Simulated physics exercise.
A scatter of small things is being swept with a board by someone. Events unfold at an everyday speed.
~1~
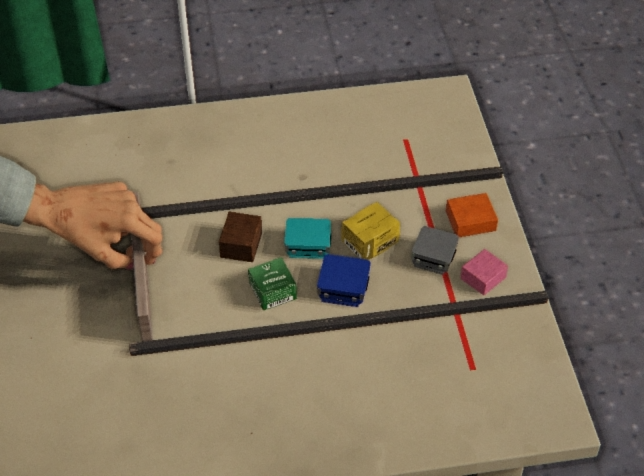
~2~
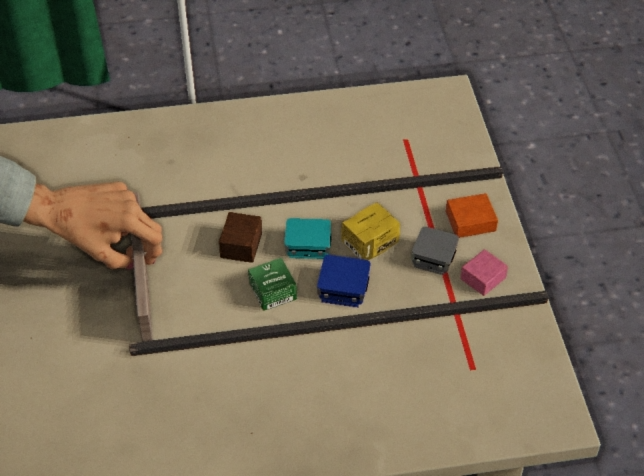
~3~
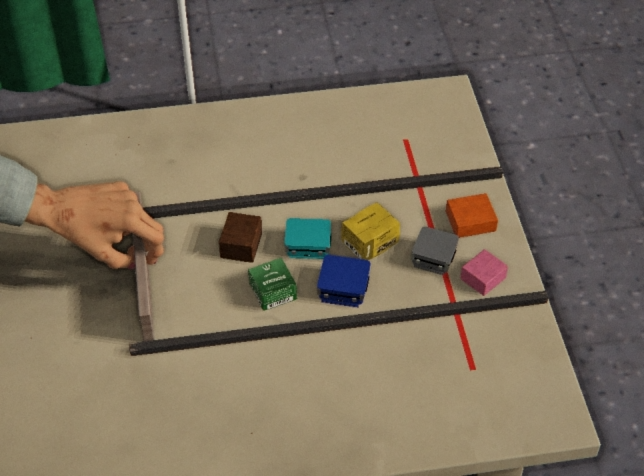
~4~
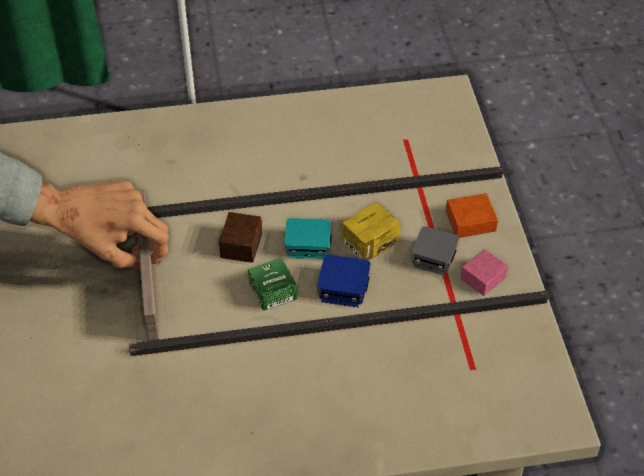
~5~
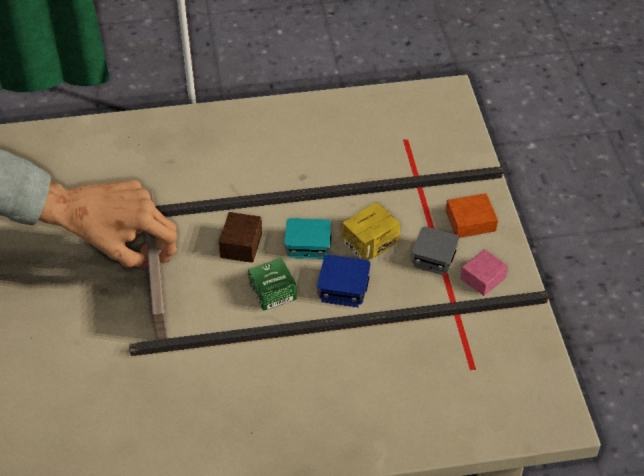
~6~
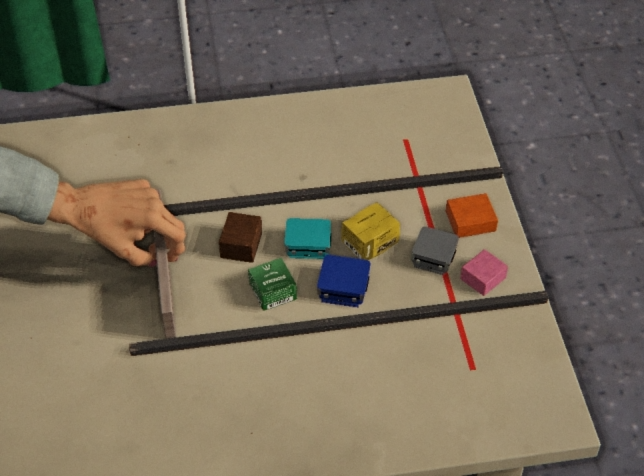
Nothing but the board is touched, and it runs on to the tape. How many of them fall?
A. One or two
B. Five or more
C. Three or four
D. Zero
Three or four.
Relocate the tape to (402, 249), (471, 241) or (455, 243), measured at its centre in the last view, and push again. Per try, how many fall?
Down on the floor: 1, 5 and 4.
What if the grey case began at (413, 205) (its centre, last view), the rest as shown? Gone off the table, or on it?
The grey case stays put.
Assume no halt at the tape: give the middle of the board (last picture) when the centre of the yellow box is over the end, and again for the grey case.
Roughly (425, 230); for the second one, roughly (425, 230).
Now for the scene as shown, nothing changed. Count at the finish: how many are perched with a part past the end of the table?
Overhang count: 0.
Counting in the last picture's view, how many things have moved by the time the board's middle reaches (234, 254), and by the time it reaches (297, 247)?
Tally: 1; 6.
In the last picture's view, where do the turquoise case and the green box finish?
They end up close to (486, 217) and (463, 263).
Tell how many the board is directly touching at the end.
Contact count: 2.
Early on, none off yet; orange block at rest near (472, 216); pink block at rest near (484, 272); grey case at rest near (435, 252).
Finally, the number that fall off is three or four; lost, yellow box, grey case, pink block and orange block.
